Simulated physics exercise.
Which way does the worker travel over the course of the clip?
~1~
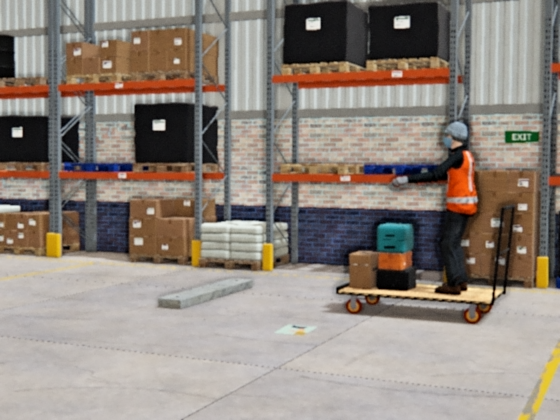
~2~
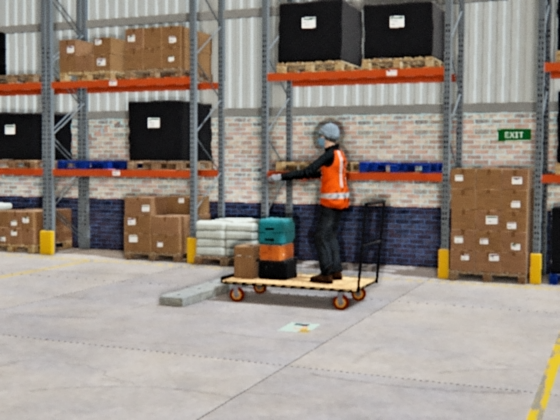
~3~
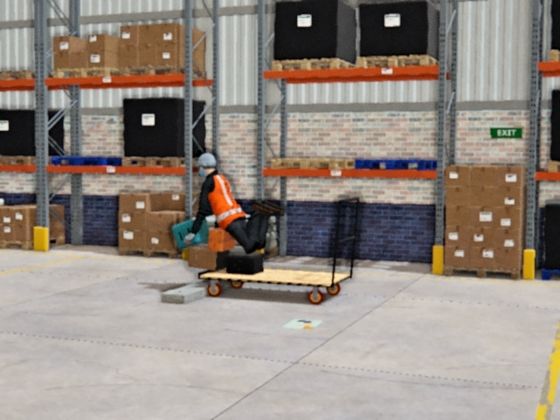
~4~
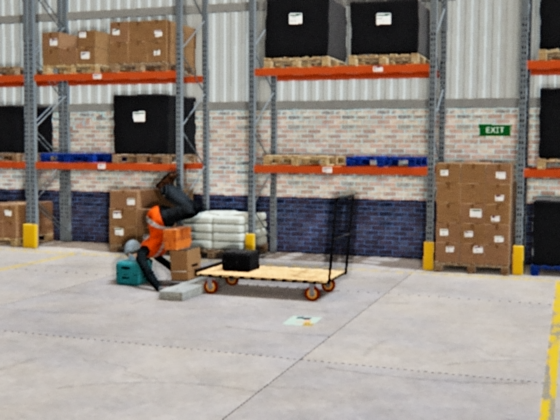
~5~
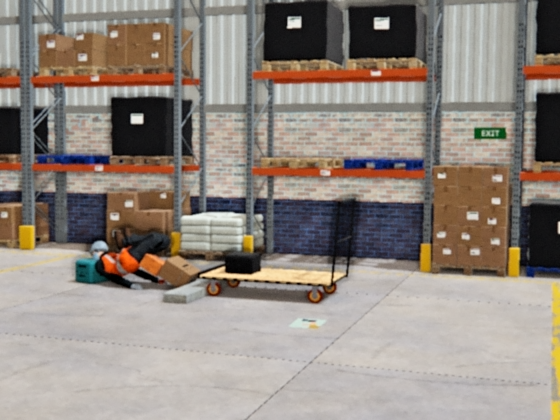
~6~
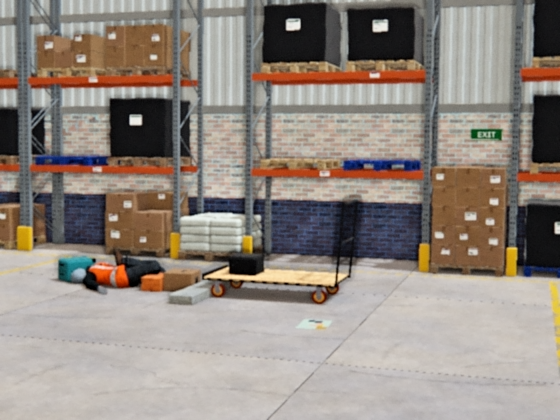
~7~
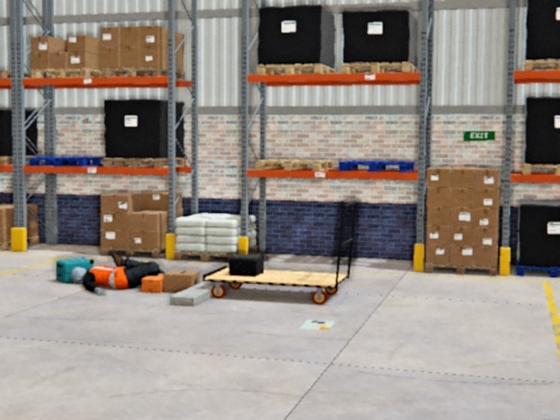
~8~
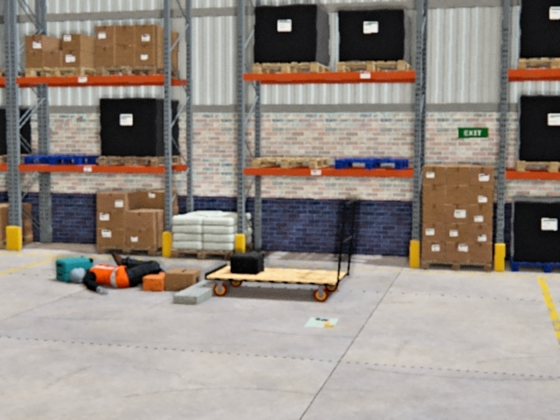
The worker travels to the left, first riding on the trolley and then falling forward past the kerb on that side.
